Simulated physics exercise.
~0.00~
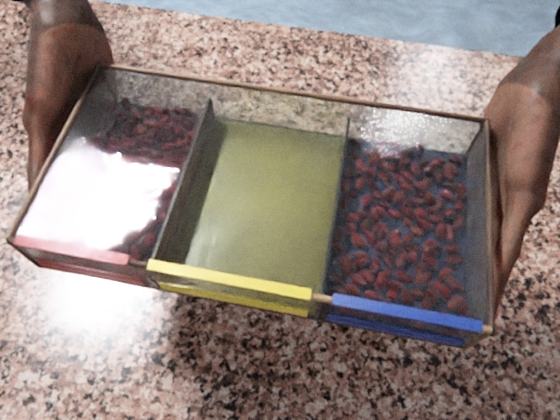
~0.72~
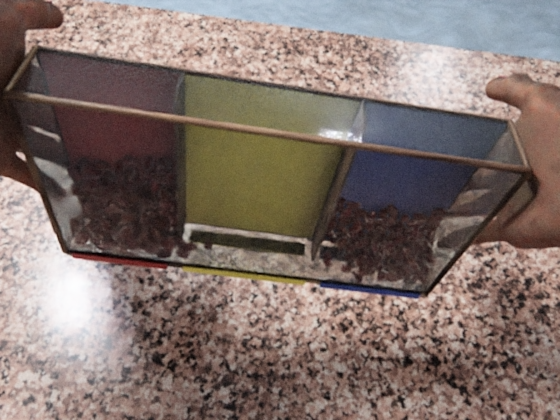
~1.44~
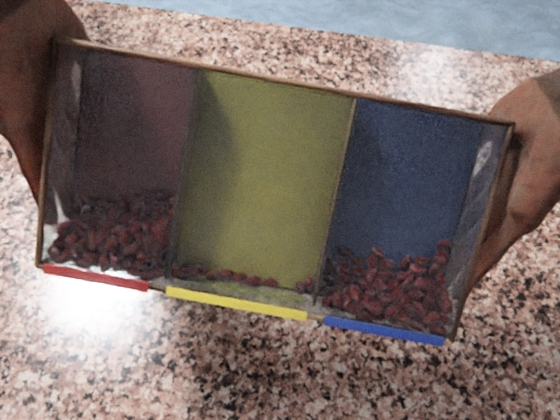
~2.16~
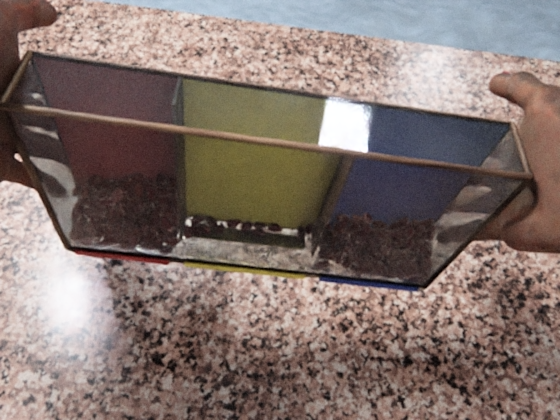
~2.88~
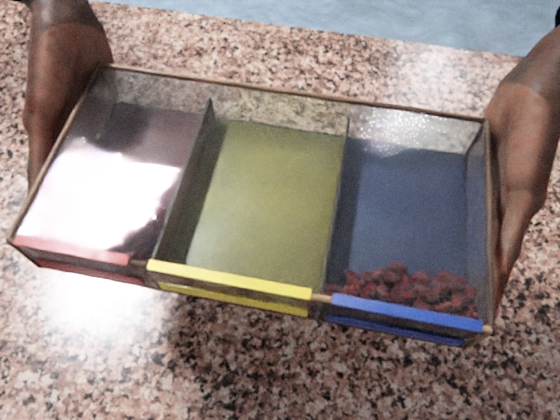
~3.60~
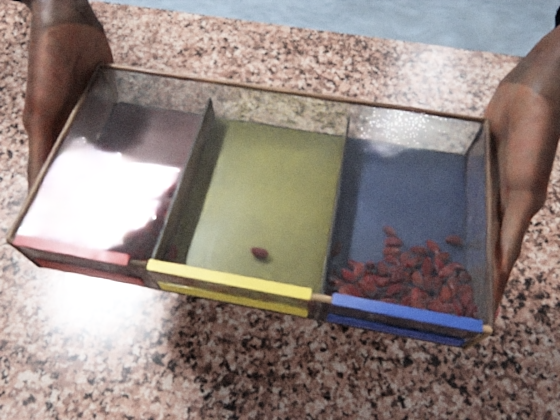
A shallow box with a clear lid, held at both ends by two hands over a speckled countertop, starts out flat with dark red beans spread through its red and blue compartments and the yellow middle one looking bare. The hands tip it up steeply, and the beans gather along the edge with the coloured strips. They shift its angle, showing heaps at both sides and a thin line in the middle, then tilt it again. Finally, they bring it level. Beans cluster near the blue strip and loosen slightly, one lies in yellow, and glare covers much of red.
